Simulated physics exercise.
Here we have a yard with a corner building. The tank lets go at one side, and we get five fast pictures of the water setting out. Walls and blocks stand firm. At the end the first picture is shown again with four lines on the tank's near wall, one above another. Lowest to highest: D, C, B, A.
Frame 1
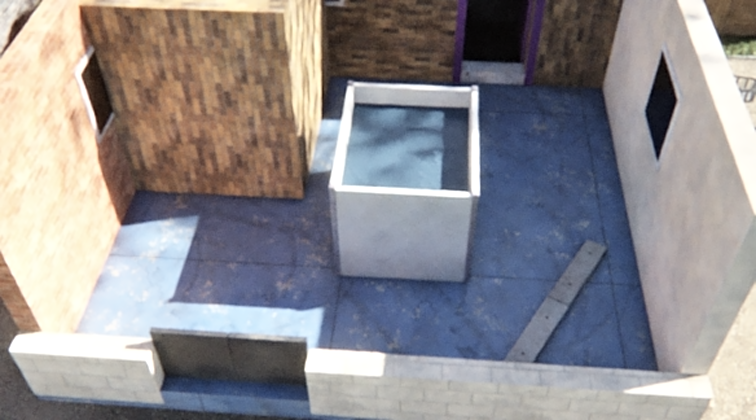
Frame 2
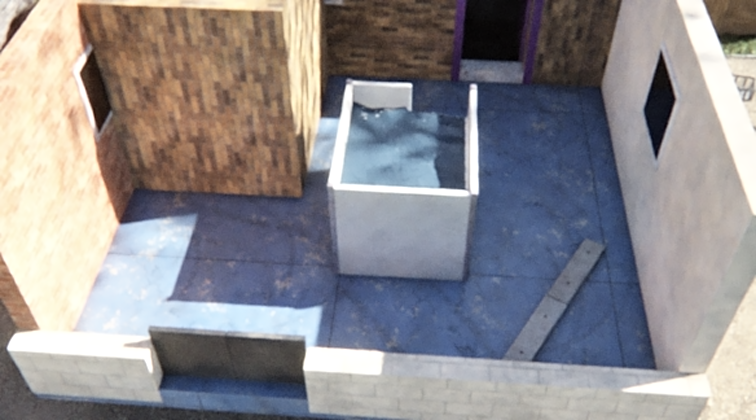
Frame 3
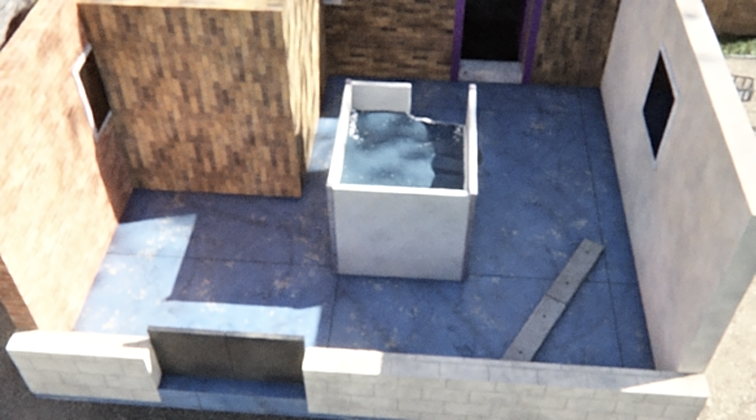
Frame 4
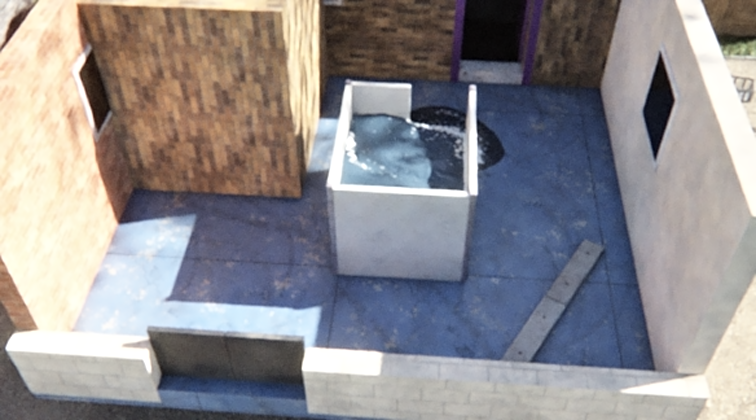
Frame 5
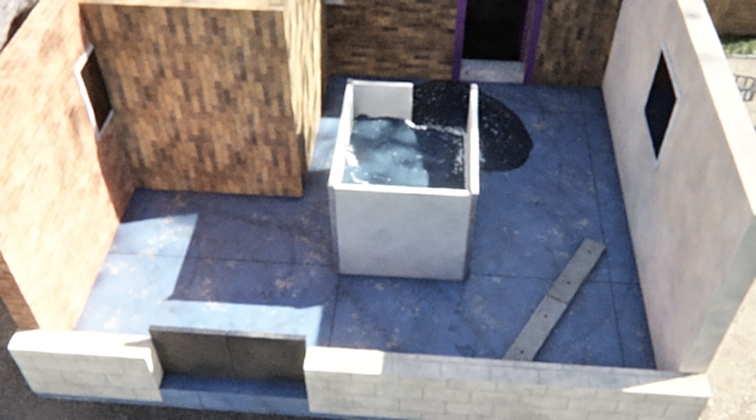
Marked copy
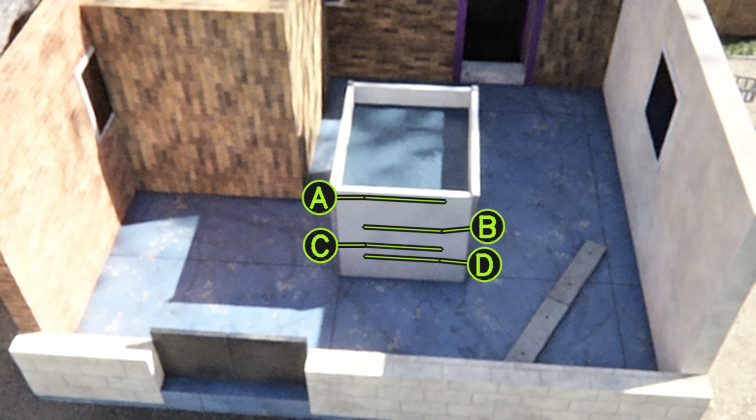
Water sloshes in a white tank and pours out the back across the blue yard floor.
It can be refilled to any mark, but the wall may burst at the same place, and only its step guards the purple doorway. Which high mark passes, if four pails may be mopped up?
I would pick line C.
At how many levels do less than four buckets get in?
Two.
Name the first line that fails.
The answer is B.
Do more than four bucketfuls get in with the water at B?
Yes, that goes wrong.
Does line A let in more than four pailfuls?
Yes, that goes wrong.
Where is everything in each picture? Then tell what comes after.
Water in the tank at rest, its middle at (408, 152); foot of the purple doorway at (492, 83); shut gate at (231, 341).
Water covers 1 % of the ground, its front hidden from here.
Water covers 3 % of the ground, its front hidden from here.
Water covers 7 % of the ground, its front hidden from here.
Water covers 14 % of the ground and shows as far out as (514, 133).
On the marked copy, A at (403, 199); B at (403, 229); C at (402, 247); D at (402, 258); from the bottom up D, C, B, A.
For line A, dozens of bucketfuls pour in.
For line B, about 9 bucketfuls get in.
For line C, a splash gets over, under a bucket.
For line D, nothing gets over.
